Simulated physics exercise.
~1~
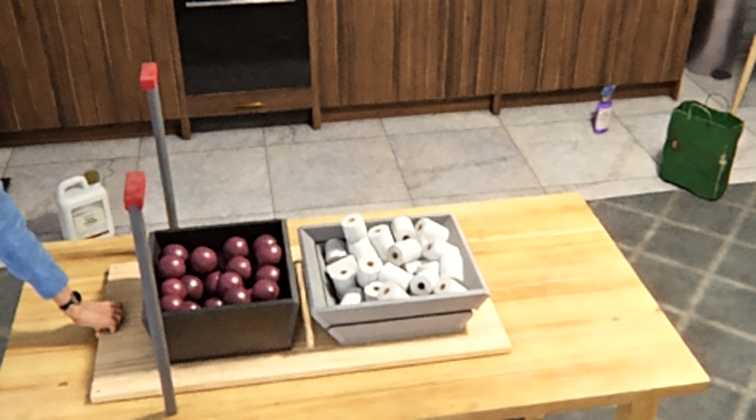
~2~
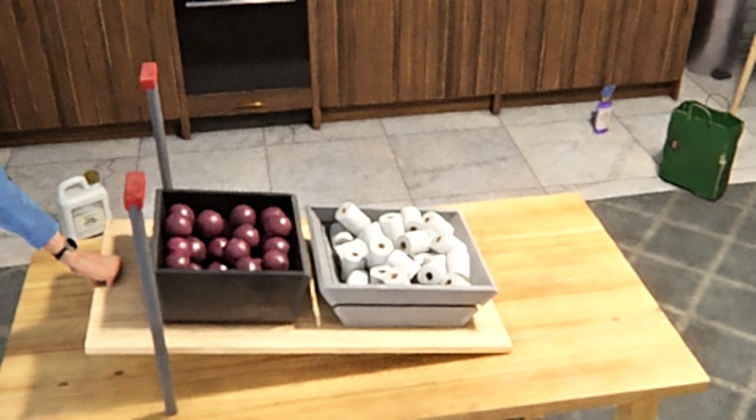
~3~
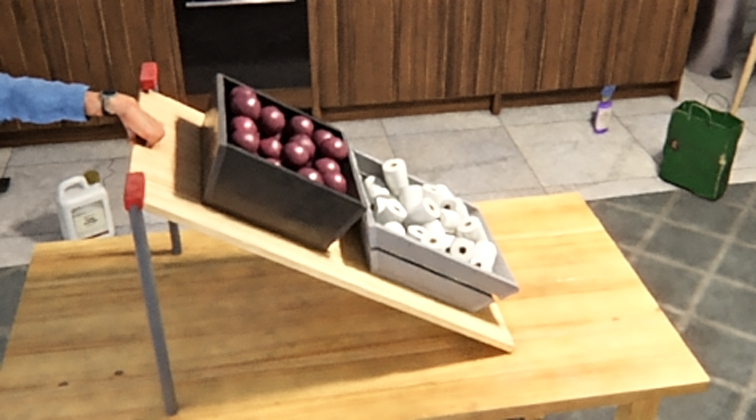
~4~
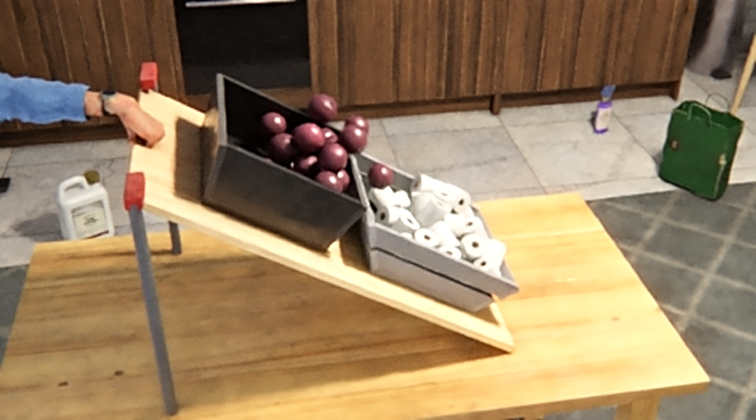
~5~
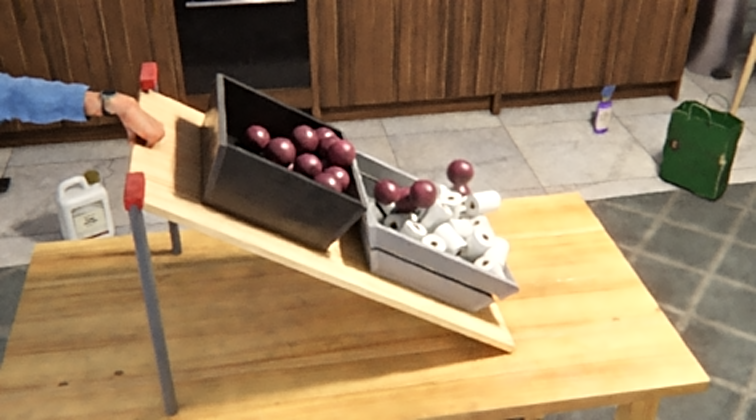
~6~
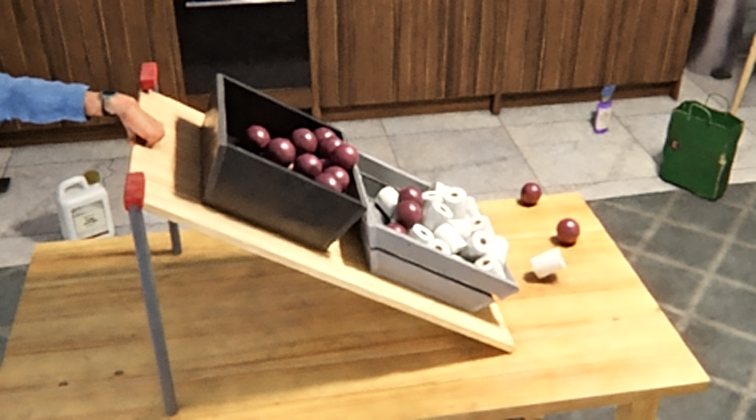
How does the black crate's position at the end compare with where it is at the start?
It begins level, low above the table near the left end of the board, and ends higher up and a little farther right, tilted down toward the right on the raised board.
